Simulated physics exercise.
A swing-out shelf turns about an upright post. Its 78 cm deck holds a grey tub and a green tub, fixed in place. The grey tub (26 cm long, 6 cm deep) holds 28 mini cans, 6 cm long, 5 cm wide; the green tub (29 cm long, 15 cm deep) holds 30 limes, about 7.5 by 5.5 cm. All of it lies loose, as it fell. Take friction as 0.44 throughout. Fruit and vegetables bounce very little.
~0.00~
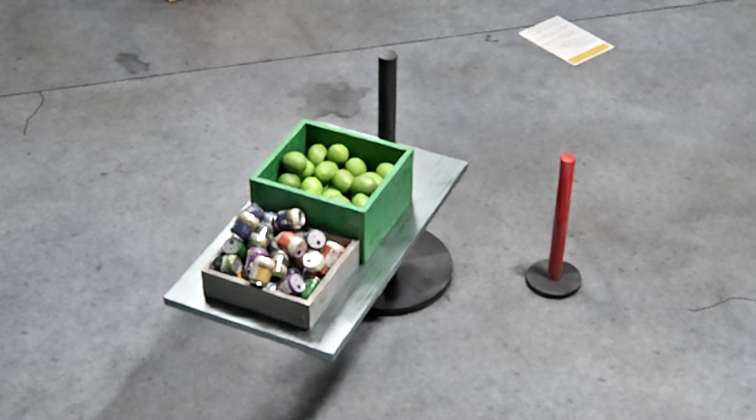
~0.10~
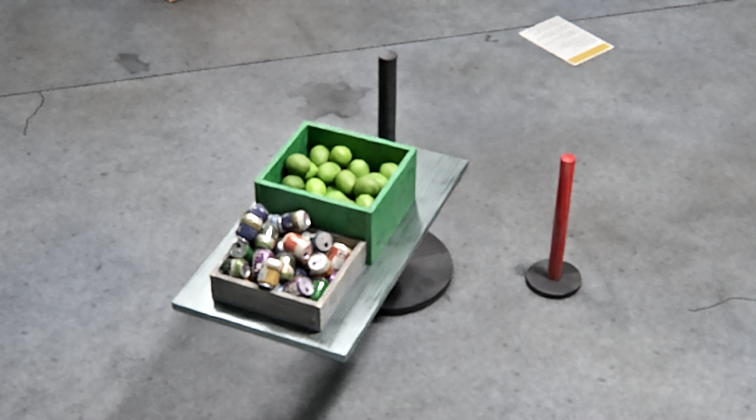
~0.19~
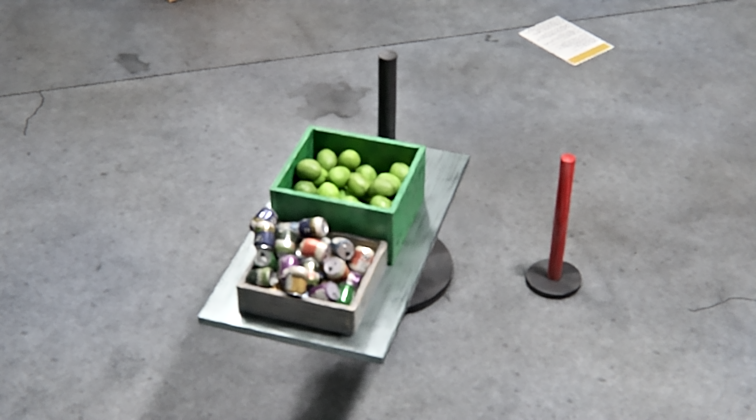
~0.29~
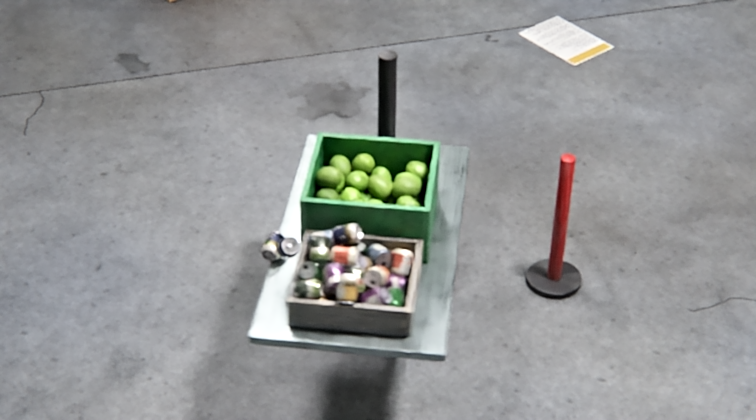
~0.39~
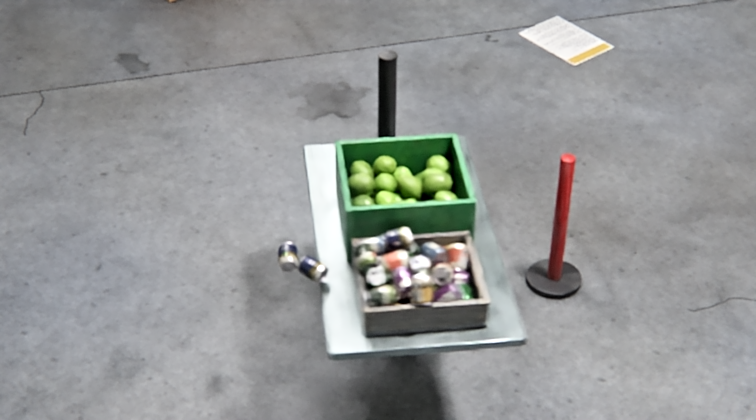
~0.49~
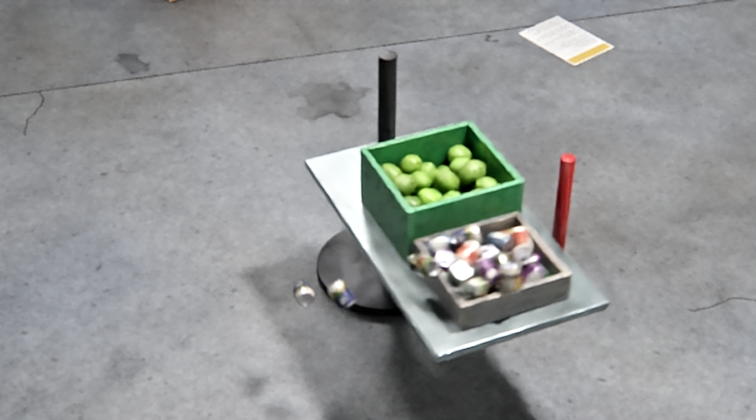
A pale, flat shelf mounted by an upright black post stands over a grey concrete floor, seen from above by a camera that stays still. On it a green box of green limes sits behind a greyish tub of small mixed-colour cans, with a red post to the right and a paper sheet beyond. The shelf swings rightward around the post, slowly then faster, carrying both boxes, while a few cans leave the tub's left side and drop to the floor.
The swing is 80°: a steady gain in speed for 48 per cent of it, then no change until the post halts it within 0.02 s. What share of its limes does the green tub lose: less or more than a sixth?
It sheds less than a sixth of them.
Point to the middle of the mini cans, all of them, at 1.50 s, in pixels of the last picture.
At about (600, 213).
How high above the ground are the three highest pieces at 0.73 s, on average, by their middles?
Roughly 60 cm.
After 0.65 s, the shelf hits the red post.
After 0.73 s, grey tub 23 in, 5 out and green tub 30 in, 0 out.
After 0.85 s, grey tub 19 in, 9 out and green tub 30 in, 0 out.
After 1.07 s, grey tub 17 in, 11 out and green tub 30 in, 0 out.
When it is over (at 1.50 s), grey tub 17 in, 11 out and green tub 30 in, 0 out. Asked share, 0 of 30, 0 per cent.
